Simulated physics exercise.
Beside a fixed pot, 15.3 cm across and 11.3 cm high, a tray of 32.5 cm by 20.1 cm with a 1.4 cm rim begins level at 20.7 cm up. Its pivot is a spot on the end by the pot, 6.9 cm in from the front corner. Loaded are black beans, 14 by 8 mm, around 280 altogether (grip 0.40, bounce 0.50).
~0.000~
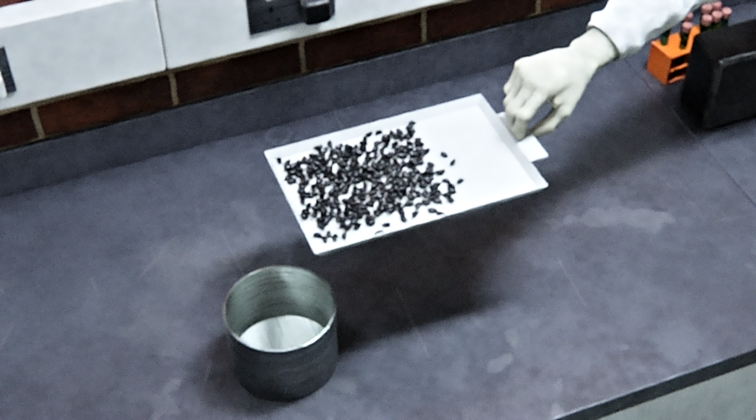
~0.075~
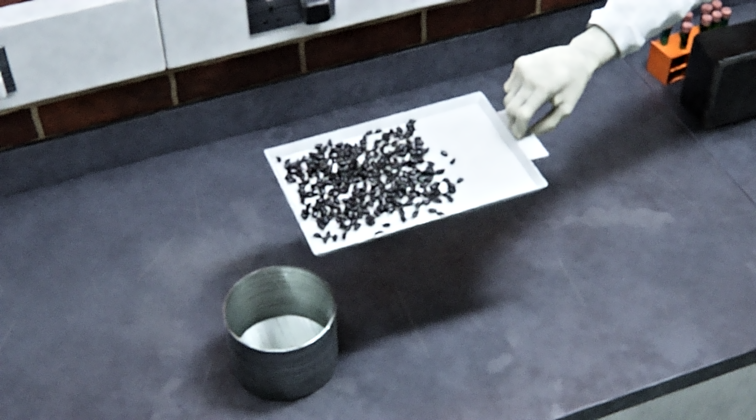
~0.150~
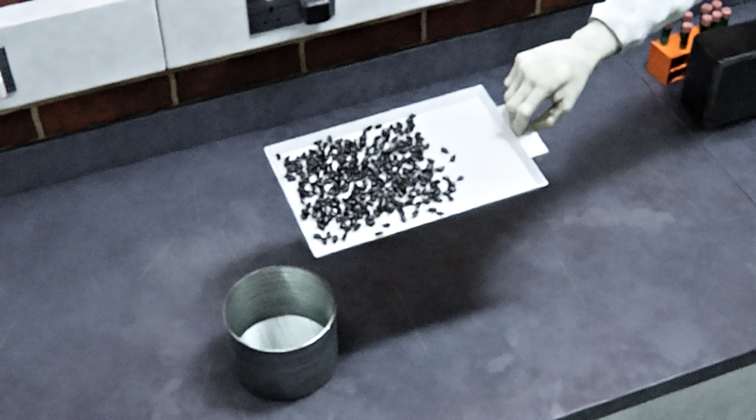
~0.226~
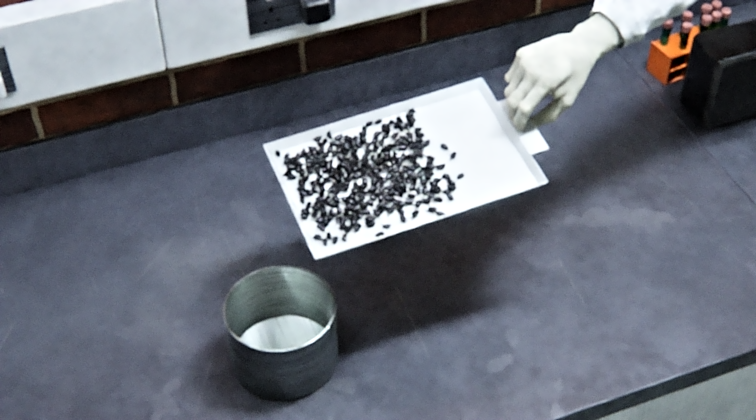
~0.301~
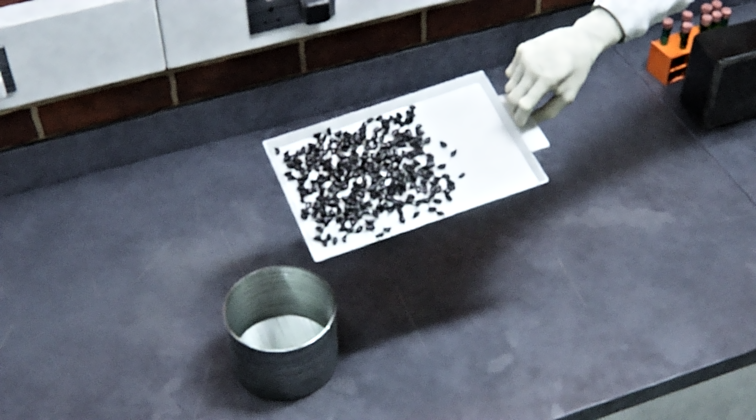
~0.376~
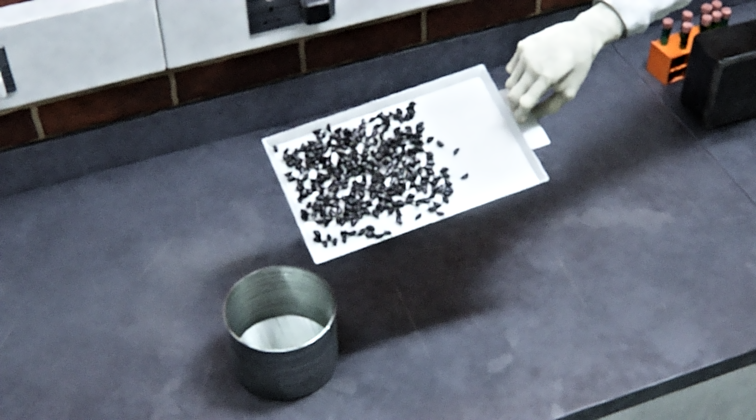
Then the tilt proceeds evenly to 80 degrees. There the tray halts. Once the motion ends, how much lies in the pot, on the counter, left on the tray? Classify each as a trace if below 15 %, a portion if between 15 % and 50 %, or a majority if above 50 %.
Pot: A portion. Counter: A majority. Tray: A trace.
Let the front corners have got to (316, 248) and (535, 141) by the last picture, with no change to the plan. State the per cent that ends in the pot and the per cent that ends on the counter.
Final per cent - pot 40, counter 60.
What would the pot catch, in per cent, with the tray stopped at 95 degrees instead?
Around 40 in a hundred.
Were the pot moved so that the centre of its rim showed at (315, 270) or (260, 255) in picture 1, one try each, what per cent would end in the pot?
First try around 35 %, second around 0 %.
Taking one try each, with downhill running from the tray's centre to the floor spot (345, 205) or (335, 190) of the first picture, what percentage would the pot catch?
First try: Around 70 percent; second try: Around 40 percent.
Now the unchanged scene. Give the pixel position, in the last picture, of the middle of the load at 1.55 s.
Estimated centre of load: Around (350, 344).
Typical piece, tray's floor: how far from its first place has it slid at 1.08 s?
Displacement on the tray: About 8 cm.
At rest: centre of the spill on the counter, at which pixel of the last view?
Centre of spill: Around pixel (374, 363).
After 1.08 s, tilt 45 degrees; the tray holds 90 %, the pot 0 %.
After 1.55 s, tilt 65 degrees; the tray holds 25 %, the pot 25 %.
Then, at 2.10 s, tilt 80 degrees; the tray holds 0 %, the pot 40 %.
In the end, at 2.9 s, pot 40 %, counter 60 %, tray 0 %.
